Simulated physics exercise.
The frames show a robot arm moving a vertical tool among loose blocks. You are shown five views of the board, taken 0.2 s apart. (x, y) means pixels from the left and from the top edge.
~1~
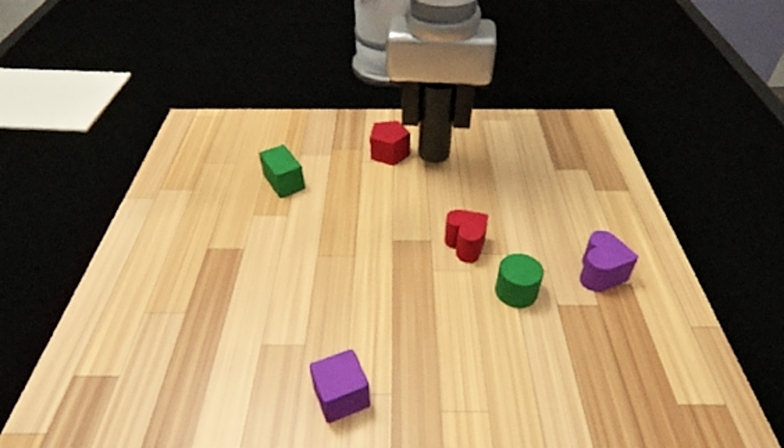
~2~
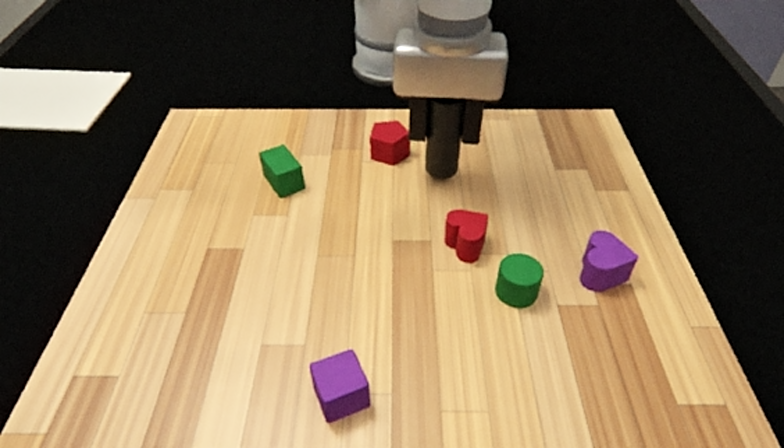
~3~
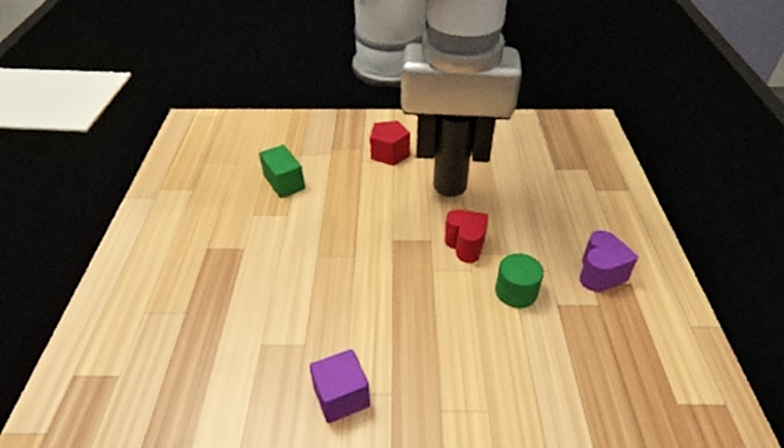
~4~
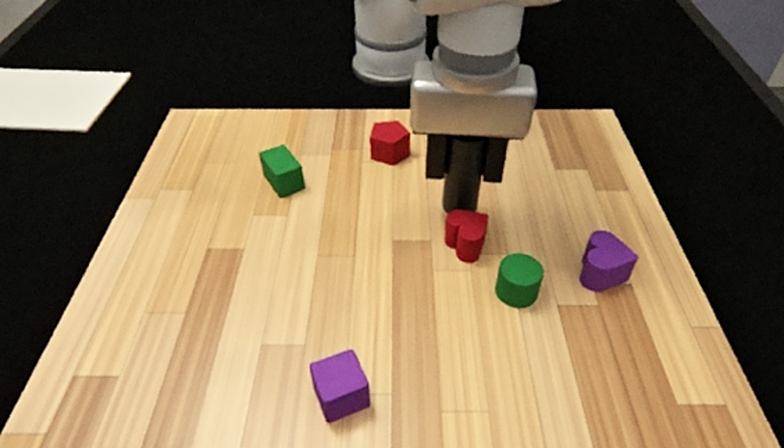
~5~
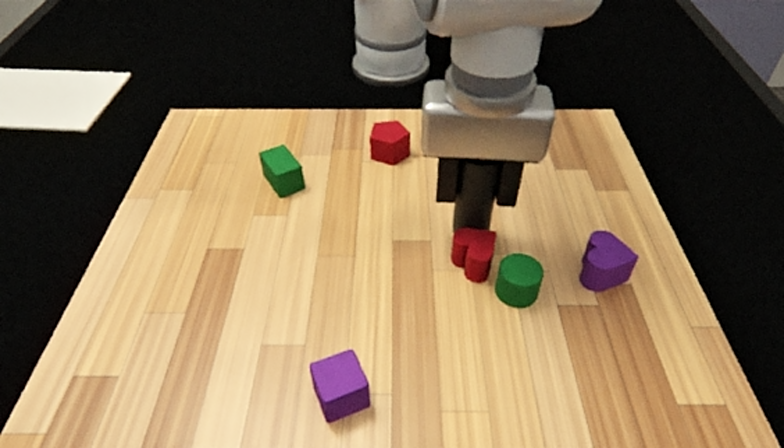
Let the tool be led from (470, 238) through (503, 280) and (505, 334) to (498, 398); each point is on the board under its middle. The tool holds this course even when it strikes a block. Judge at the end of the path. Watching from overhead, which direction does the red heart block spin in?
The answer is clockwise.
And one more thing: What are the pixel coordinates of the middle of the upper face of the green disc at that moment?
Around pixel (558, 313).
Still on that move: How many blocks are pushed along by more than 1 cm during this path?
Answer: Two blocks.
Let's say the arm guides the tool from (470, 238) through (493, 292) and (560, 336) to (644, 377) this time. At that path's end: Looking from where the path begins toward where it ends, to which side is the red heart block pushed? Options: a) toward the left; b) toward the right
The correct letter is b.
What follows on the original path. One third of the way, tool (505, 273); red heart block (482, 278), turned 40° clockwise; green disc (538, 285).
Two thirds of the way, tool (506, 327); red heart block (468, 300), turned 90° clockwise; green disc (558, 313).
At the end, tool (500, 391); red heart block (467, 300), turned 90° clockwise; green disc (558, 313); purple heart block in place.
